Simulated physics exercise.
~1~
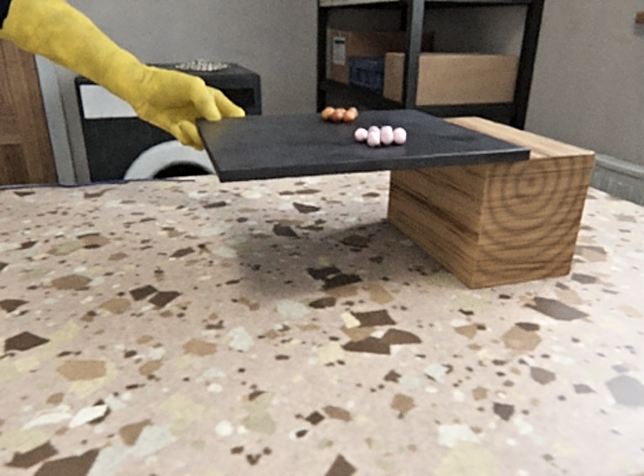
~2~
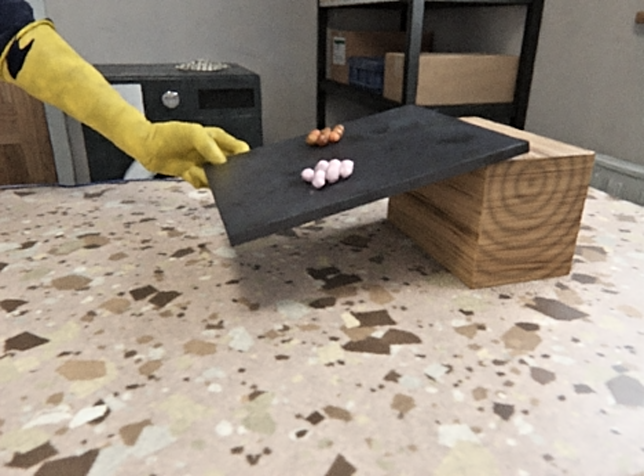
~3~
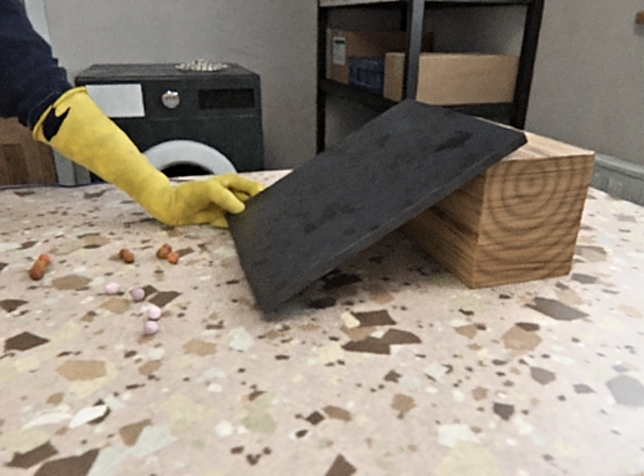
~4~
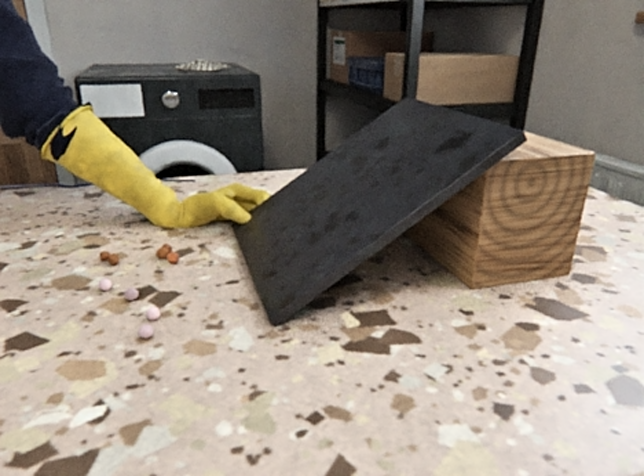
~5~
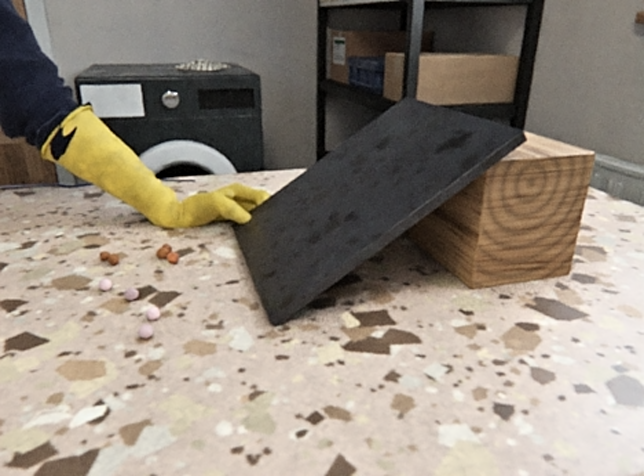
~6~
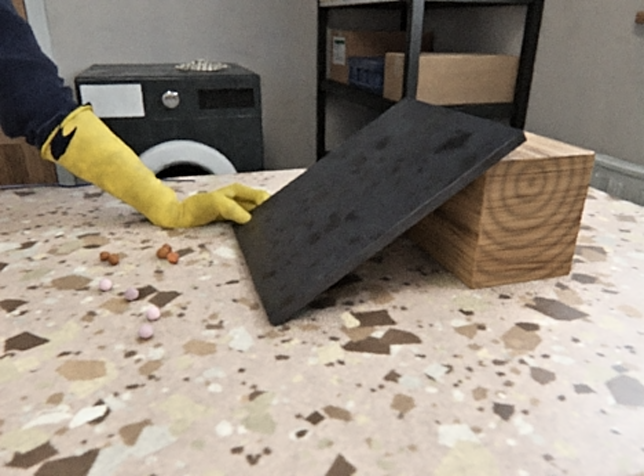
A yellow-gloved hand holds up the left end of a dark board whose right end rests on a wooden block, on a speckled table seen from a still camera in front. Two small heaps sit on the board, pink pieces nearer and orange-brown ones behind. The hand lowers its end, and both heaps slide down leftward. As the slope steepens, the pieces spill off and scatter across the tabletop. The board settles as a steep ramp with the hand still at its low edge, and a few pink and orange pieces lie still to the left.
